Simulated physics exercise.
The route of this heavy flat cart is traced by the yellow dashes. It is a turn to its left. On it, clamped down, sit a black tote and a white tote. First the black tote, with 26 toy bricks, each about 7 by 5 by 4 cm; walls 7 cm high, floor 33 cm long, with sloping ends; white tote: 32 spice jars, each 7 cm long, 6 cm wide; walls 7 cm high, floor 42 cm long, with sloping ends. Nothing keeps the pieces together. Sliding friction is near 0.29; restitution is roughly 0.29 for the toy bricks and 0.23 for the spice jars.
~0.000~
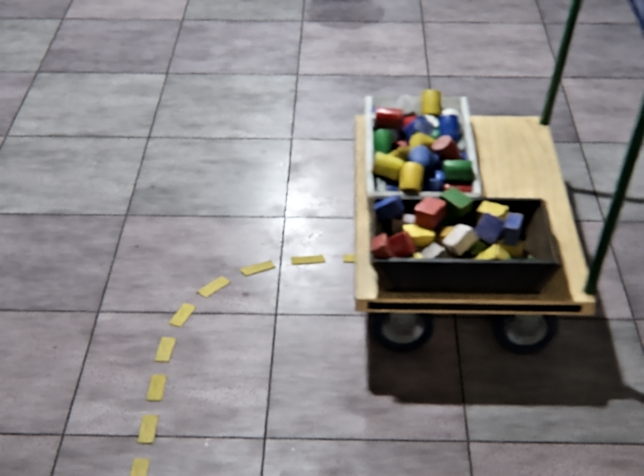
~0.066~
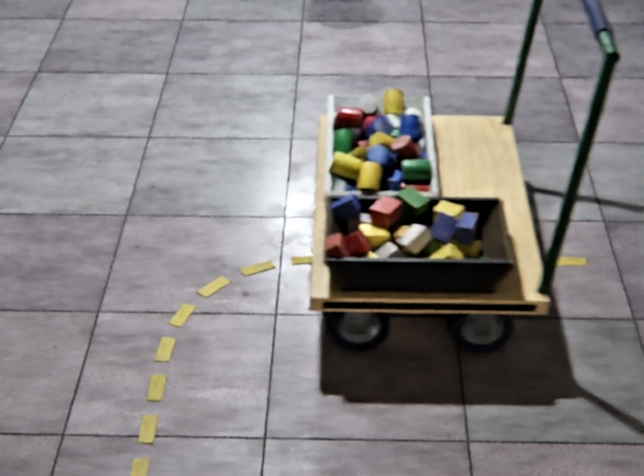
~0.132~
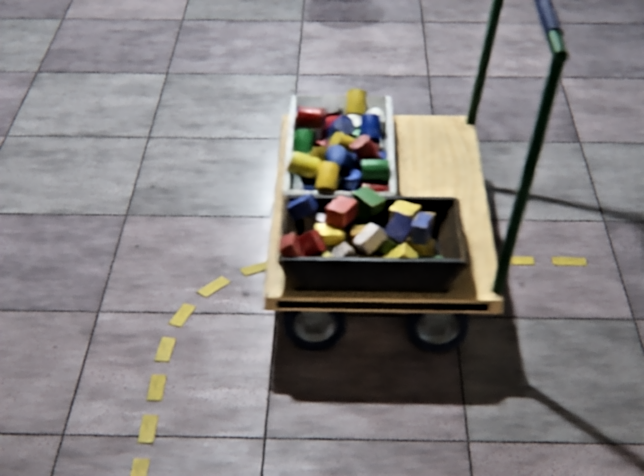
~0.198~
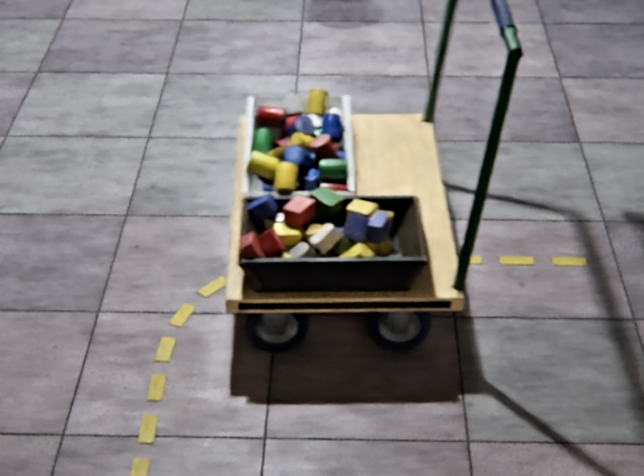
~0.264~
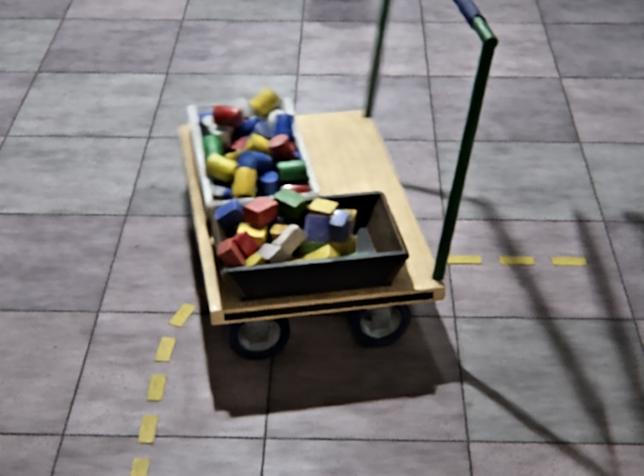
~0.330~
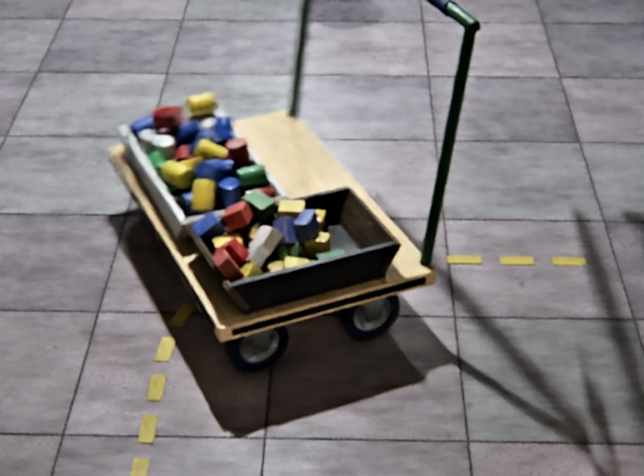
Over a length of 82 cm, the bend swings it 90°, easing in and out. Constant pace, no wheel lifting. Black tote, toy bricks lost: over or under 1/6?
Honestly, the losses remain below a sixth.
After 0.41 s, the black tote is down by 1 of 26 and the white tote is down by 1 of 32.
After 0.51 s, the black tote is down by 1 of 26 and the white tote is down by 6 of 32.
After 0.66 s, the black tote is down by 1 of 26 and the white tote is down by 11 of 32.
Outcome (at 1.12 s), the black tote is down by 1 of 26 and the white tote is down by 14 of 32. Asked share, 1 of 26, 4 per cent.
